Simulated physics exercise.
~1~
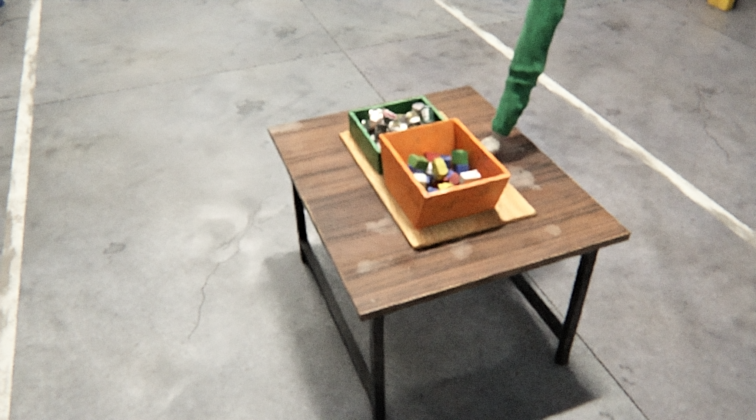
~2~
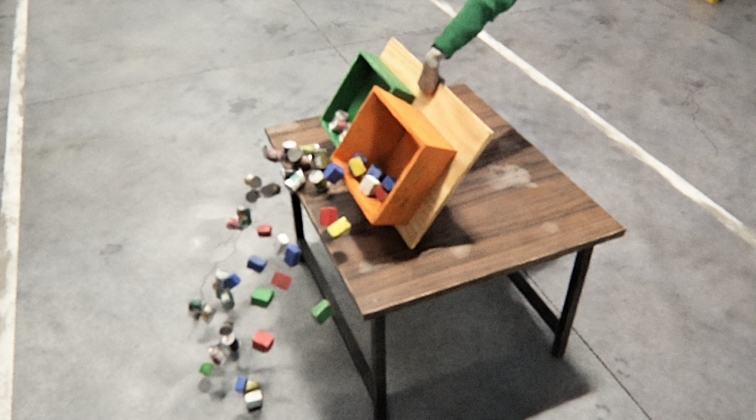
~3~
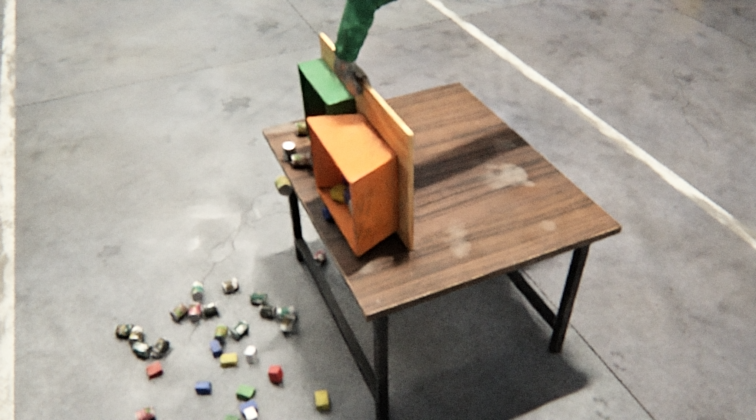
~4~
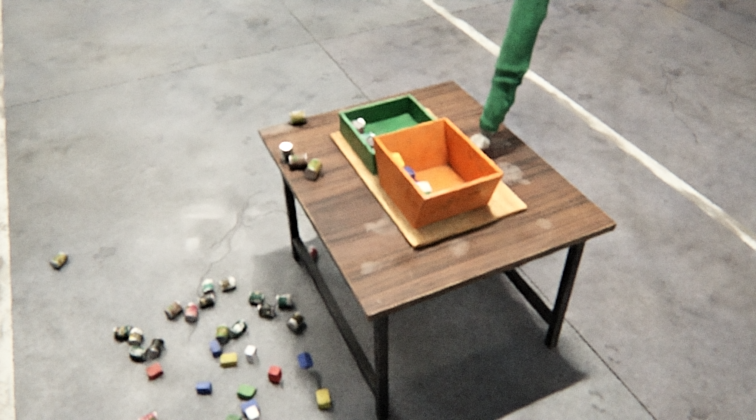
A green-sleeved arm tips two baskets left, spilling most contents, then lowers them back down.
